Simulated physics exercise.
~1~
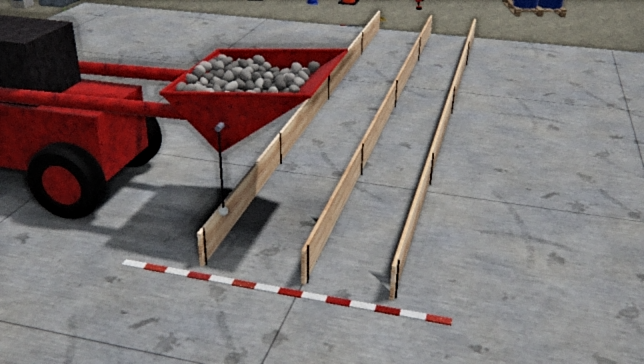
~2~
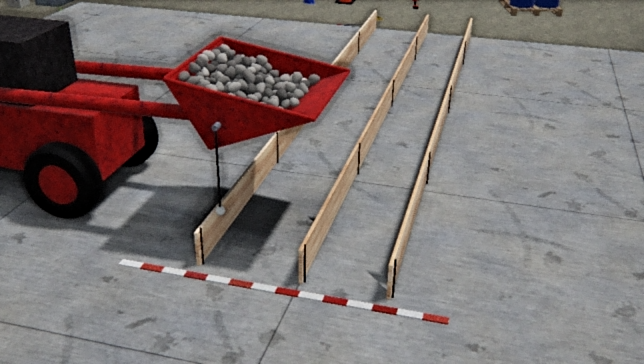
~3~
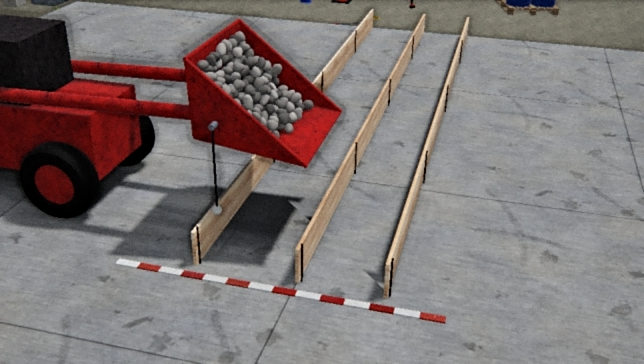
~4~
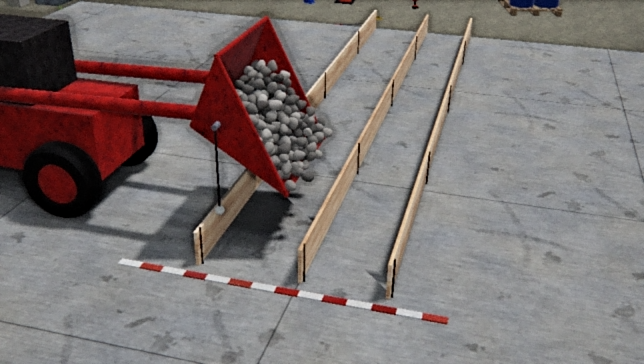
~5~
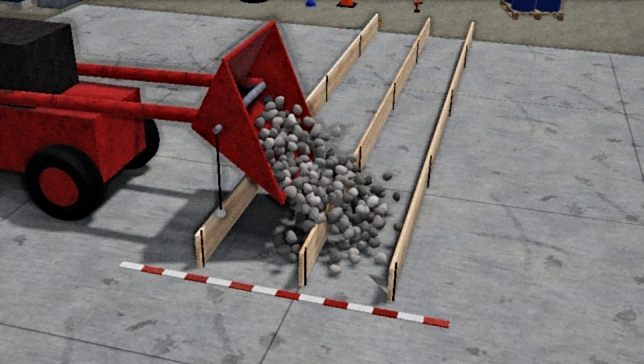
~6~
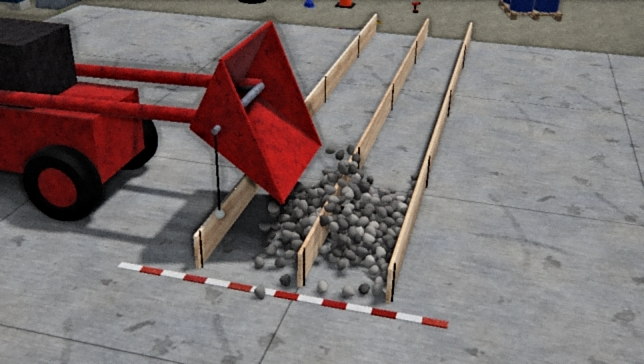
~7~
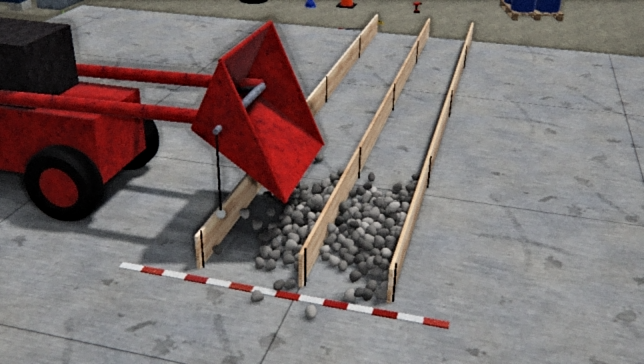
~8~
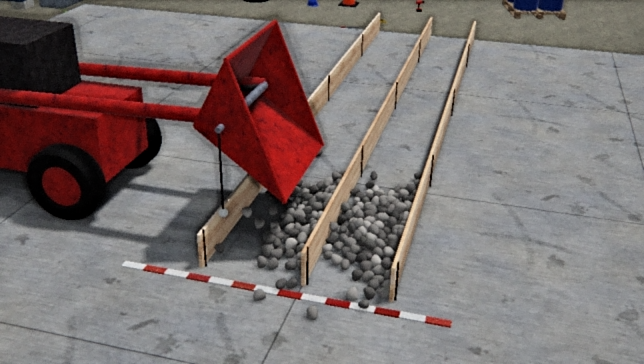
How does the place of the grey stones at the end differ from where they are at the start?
At the start the stones are heaped in the raised red bucket. At the end they lie lower and further right, on the ground between the wooden planks, with a few near the striped staff.
